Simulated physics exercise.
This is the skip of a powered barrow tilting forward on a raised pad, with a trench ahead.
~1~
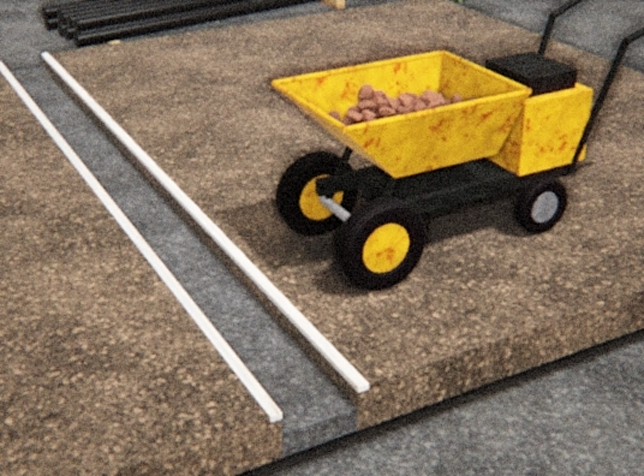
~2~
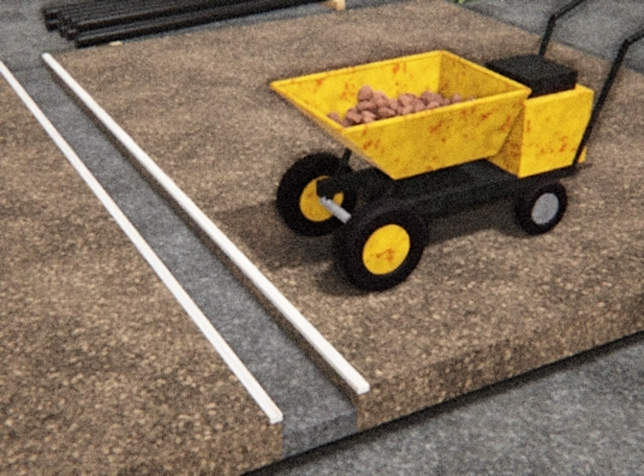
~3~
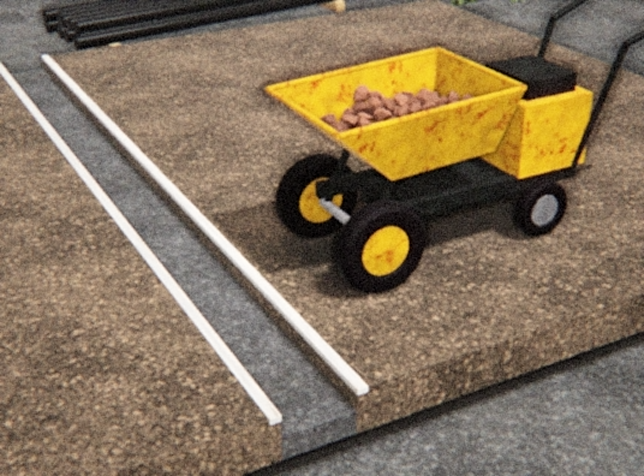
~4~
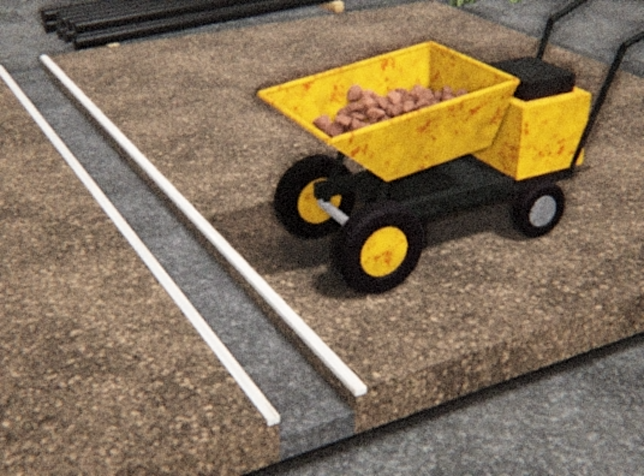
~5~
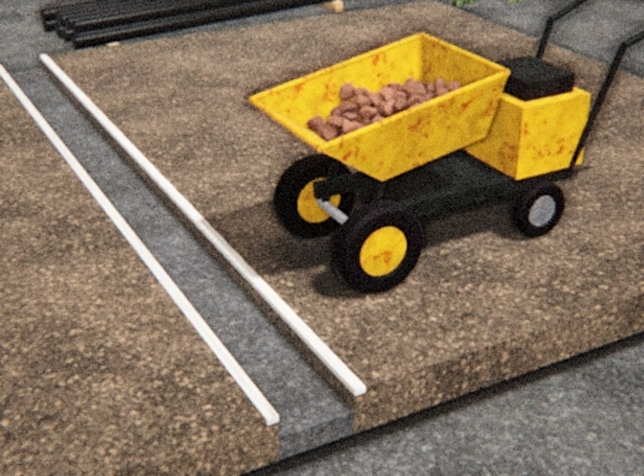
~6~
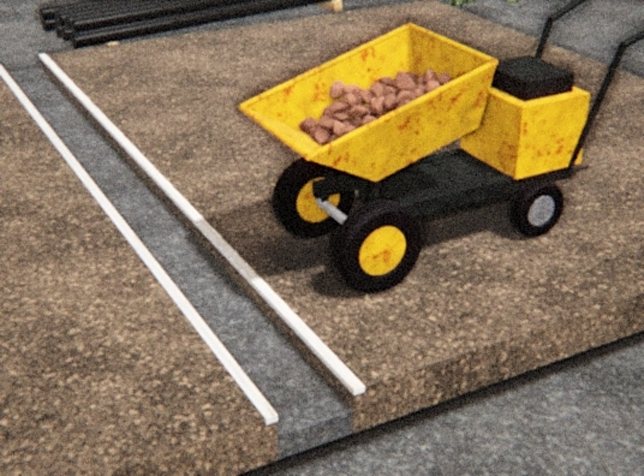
A yellow skip loaded with reddish rubble tilts forward to the left on its barrow.
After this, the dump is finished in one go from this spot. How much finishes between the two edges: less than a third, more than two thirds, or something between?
The trench ends with between a third and two thirds of it.
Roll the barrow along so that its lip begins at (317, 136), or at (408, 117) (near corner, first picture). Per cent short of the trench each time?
First some 0, then 20 per cent.
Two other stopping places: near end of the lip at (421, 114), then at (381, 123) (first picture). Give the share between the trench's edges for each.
In turn 60 and 90 in a hundred.
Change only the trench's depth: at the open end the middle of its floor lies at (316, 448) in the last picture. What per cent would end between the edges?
Near 70 %.
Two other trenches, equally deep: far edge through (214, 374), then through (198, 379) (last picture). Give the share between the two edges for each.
Near 80 % and 90 %.
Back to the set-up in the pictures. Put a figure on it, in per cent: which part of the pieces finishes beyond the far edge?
It comes to 35 per cent or so.
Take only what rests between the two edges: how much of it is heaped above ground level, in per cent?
Close to 30 per cent.
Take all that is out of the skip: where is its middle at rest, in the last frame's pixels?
Near (193, 293).
Shortly afterwards, skip tipped steeply; the whole lot in the skip.
Next, skip tipped right over; near two thirds in the skip; near a quarter in or heaped over the trench; a little beyond it.
Some moments later, skip tipped right over; a little in the skip; near half in or heaped over the trench; near a third beyond it.
In the end, skip tipped right over; a little in the skip; near half in or heaped over the trench; near a third beyond it.
